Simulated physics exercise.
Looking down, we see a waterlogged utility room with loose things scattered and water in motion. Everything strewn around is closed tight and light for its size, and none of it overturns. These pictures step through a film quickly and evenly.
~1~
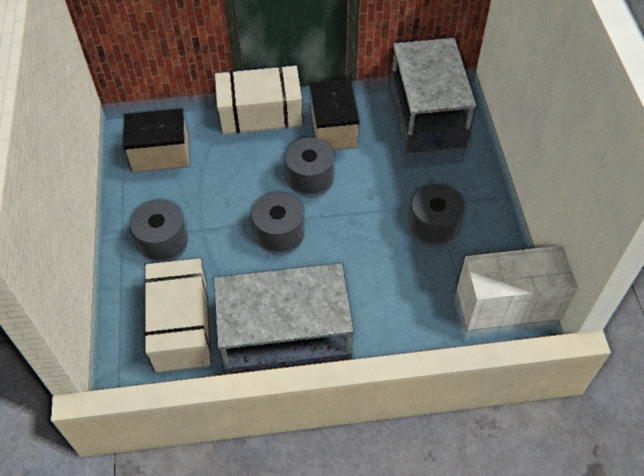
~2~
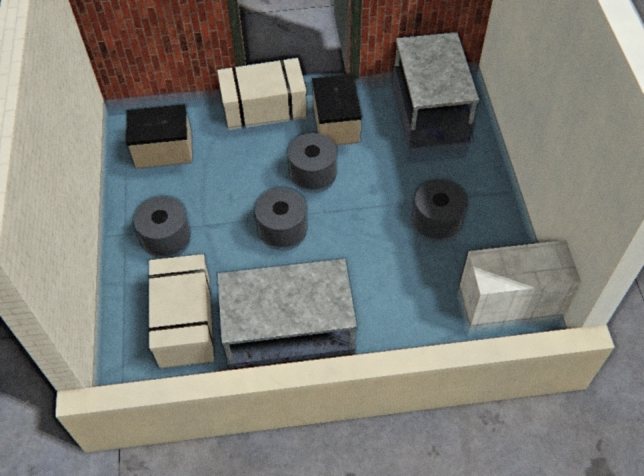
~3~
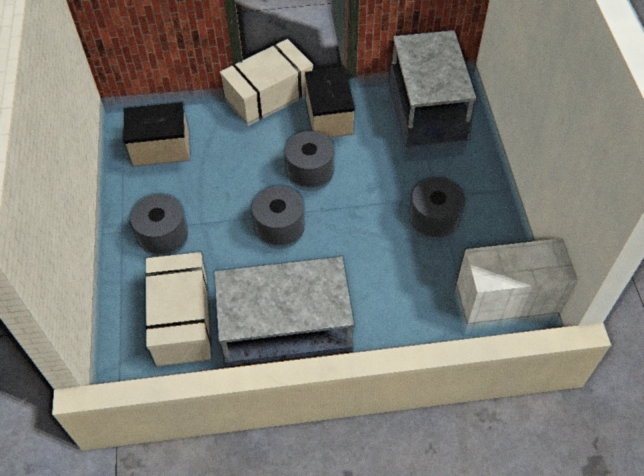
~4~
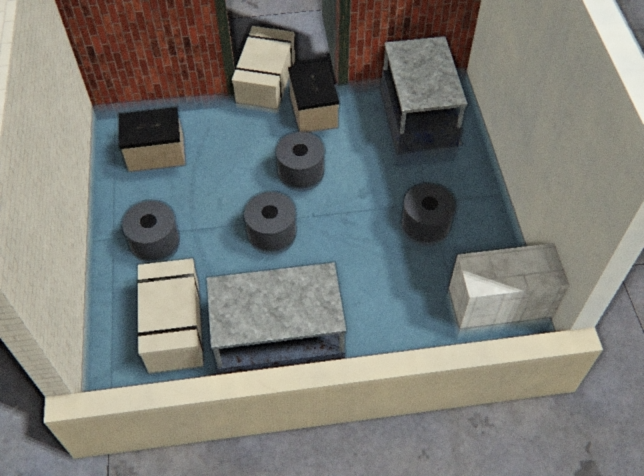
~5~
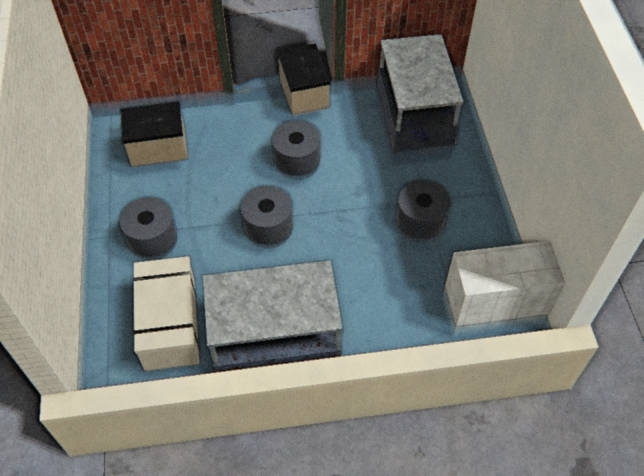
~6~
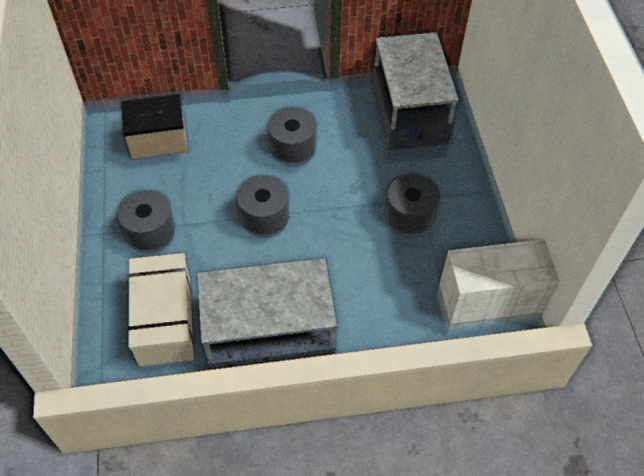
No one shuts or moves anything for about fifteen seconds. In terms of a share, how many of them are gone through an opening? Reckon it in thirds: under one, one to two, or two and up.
It falls in the highest third.
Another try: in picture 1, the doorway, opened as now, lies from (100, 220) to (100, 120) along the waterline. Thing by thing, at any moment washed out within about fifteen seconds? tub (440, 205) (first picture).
The outcome for it is not removed.
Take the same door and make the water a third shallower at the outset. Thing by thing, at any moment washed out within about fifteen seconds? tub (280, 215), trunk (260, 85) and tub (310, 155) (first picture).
Swept away, swept away, swept away.
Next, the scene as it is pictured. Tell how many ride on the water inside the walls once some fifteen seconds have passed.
It adds up to 1.
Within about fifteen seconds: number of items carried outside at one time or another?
Count: 7.
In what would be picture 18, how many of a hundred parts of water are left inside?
Close to 68 percent of it stays.
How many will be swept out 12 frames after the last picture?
The number I arrive at is 4.
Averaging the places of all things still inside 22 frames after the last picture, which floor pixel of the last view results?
I'd say somewhere close to (236, 179).
A moment on, 2 of 8 are out; 6 afloat.
Next, 4 of 8 are out; 4 afloat.
Later, 5 of 8 are out; 3 afloat.
In the end, 7 of 8 are out; 1 afloat.
